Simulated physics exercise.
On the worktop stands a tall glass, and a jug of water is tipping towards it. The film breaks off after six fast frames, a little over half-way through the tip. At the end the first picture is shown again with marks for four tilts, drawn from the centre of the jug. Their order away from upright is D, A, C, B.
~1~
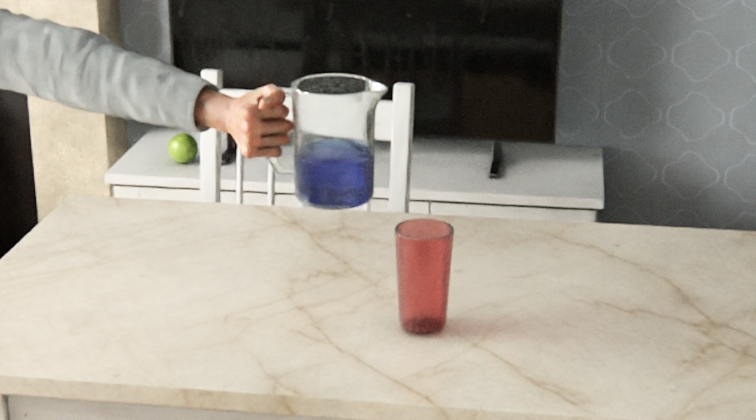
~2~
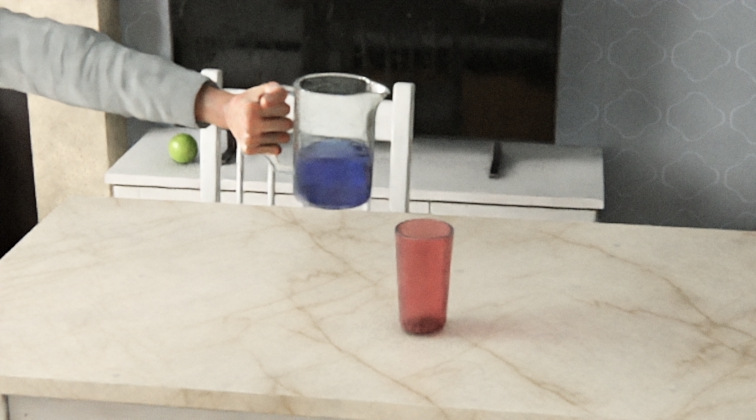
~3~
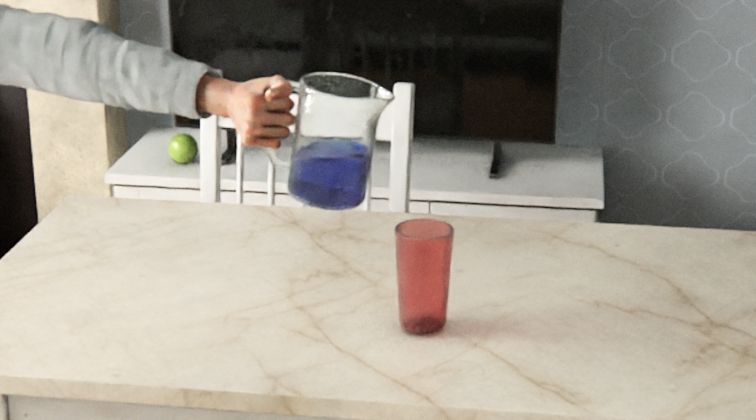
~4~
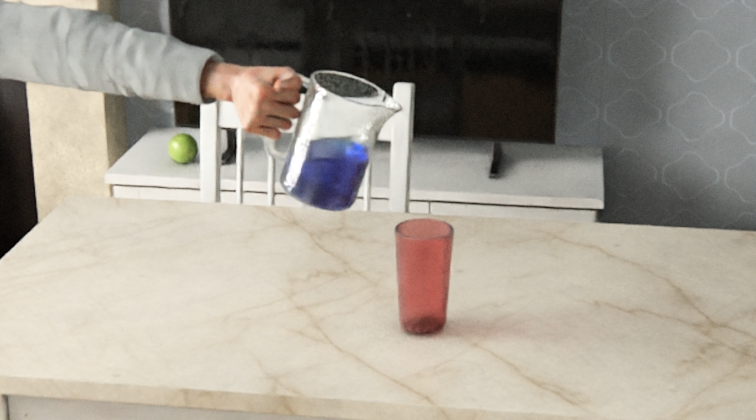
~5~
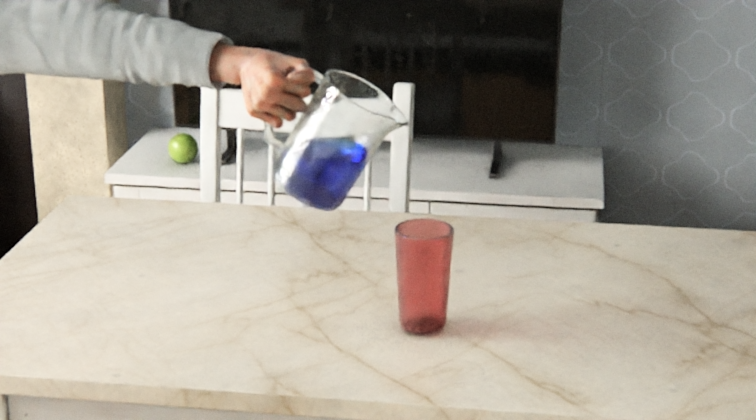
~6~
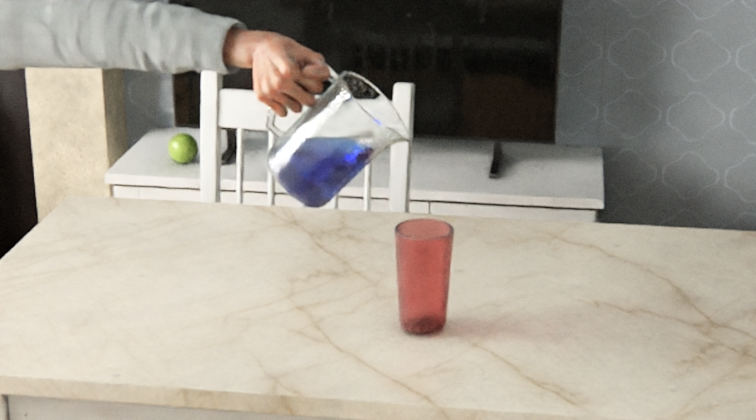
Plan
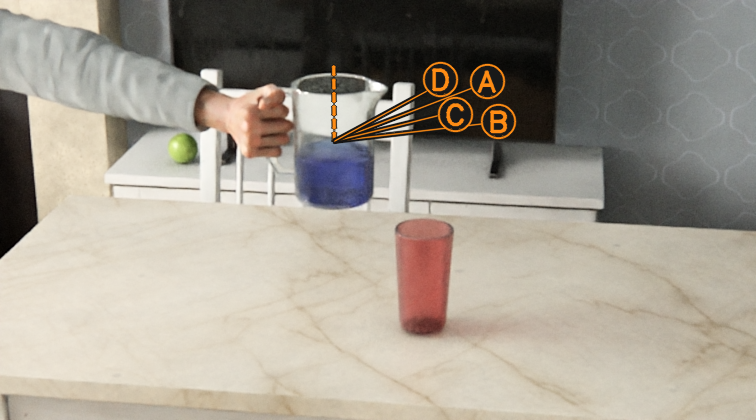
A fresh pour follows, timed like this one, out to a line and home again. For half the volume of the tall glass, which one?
Go for B.
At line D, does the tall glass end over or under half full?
Under half.
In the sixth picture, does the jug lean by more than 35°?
Yes.
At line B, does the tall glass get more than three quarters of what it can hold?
No.
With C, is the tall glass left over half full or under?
Under.
On the marked copy, A at (471, 88); B at (481, 124); C at (437, 115); D at (426, 91).
If A is chosen, the tall glass ends with about 14 % of what it can hold.
If B is chosen, the tall glass ends with about 50 % of what it can hold; 3 % of the water is spilt.
If C is chosen, the tall glass ends with about 30 % of what it can hold.
If D is chosen, the tall glass ends with about 3 % of what it can hold.
